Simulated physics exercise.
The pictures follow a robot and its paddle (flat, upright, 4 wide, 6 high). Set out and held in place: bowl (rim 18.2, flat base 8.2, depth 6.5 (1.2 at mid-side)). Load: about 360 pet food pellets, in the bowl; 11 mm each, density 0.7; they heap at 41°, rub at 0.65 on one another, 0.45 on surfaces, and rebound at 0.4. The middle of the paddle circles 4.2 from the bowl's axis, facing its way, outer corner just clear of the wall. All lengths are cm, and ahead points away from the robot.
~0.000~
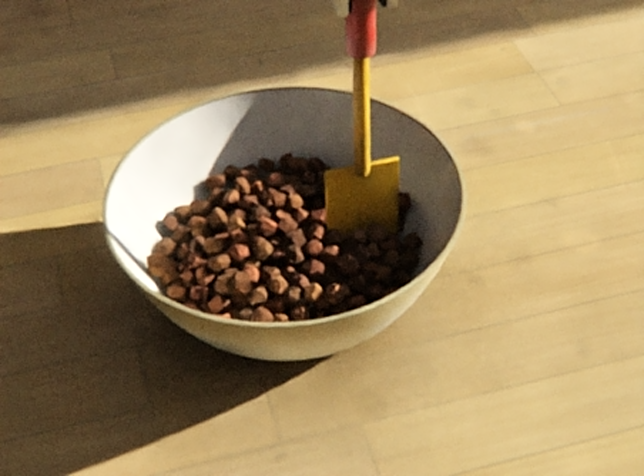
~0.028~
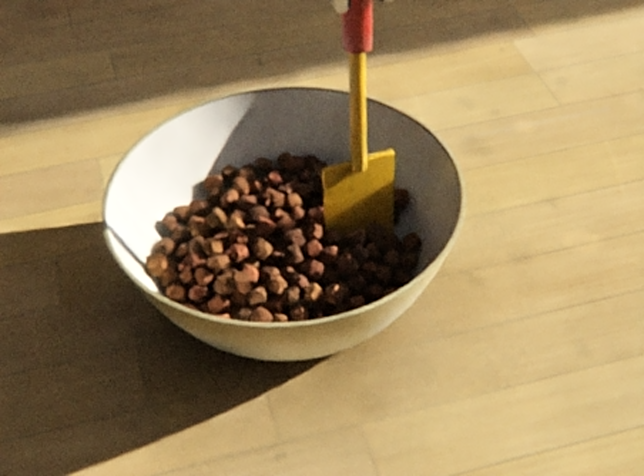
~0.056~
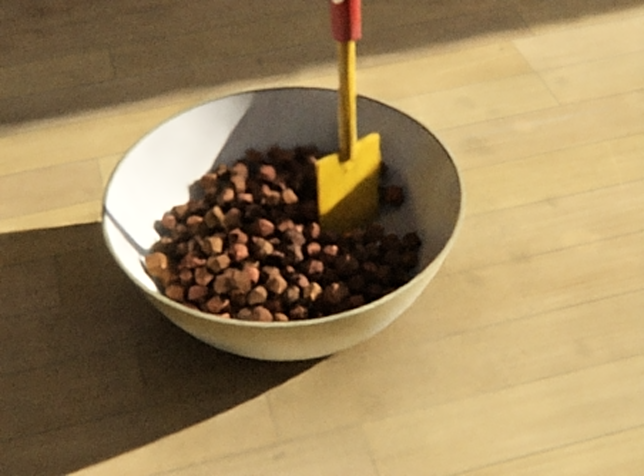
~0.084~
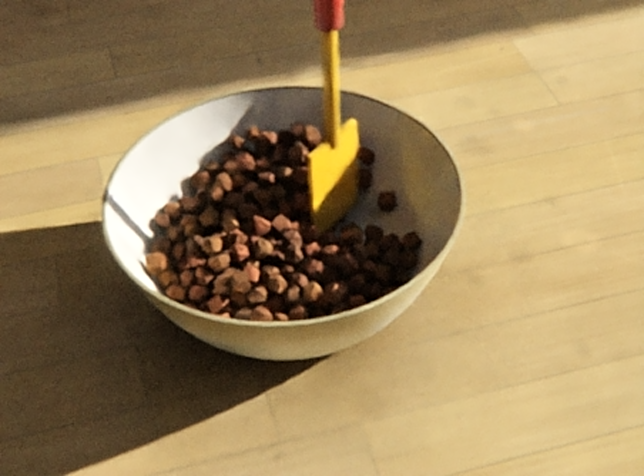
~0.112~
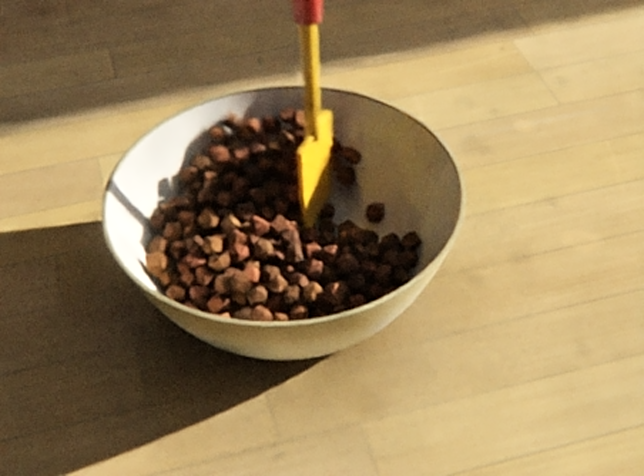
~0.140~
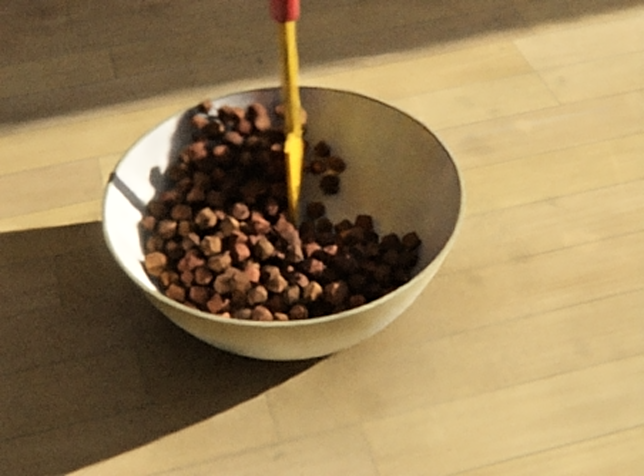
At first, a yellow paddle with a red handle stands in brown pellets toward the right side of a white bowl. It sweeps back and left, turning until its blade appears edge-on, and pushes pellets up against the bowl's far-left wall, leaving the back right largely bare.
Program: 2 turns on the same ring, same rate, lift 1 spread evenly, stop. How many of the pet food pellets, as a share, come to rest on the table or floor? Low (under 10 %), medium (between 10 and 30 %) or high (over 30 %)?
Answer: Medium; between 10 and 30 % of the pet food pellets finish on the table or floor.
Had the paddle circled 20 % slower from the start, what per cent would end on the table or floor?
It would be near 10 per cent.
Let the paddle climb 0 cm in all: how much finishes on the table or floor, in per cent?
About 20 per cent.
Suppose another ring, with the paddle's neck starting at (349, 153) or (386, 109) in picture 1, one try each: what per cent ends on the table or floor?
About 5 and 10 per cent.
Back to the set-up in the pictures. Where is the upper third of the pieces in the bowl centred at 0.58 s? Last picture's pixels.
Around (397, 194).
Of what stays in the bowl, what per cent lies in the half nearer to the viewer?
Roughly 45 per cent.
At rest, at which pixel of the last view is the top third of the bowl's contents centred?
Near (351, 190).
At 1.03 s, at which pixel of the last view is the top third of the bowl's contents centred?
Around (253, 298).
After 0.58 s, 325° round, highest piece 9 above the table; 337 in the bowl, 21 on the table or floor, 5 in flight or on the tool.
After 1.03 s, 221° round, highest piece 8 above the table; 302 in the bowl, 58 on the table or floor, 3 in flight or on the tool.
After 1.45 s, 0° round, highest piece 7 above the table; 291 in the bowl, 72 on the table or floor.
After 2.15 s, 0° round, highest piece 7 above the table; 291 in the bowl, 72 on the table or floor.
In the end, 291 in the bowl, 72 on the table or floor. That is 20 % on the table or floor.
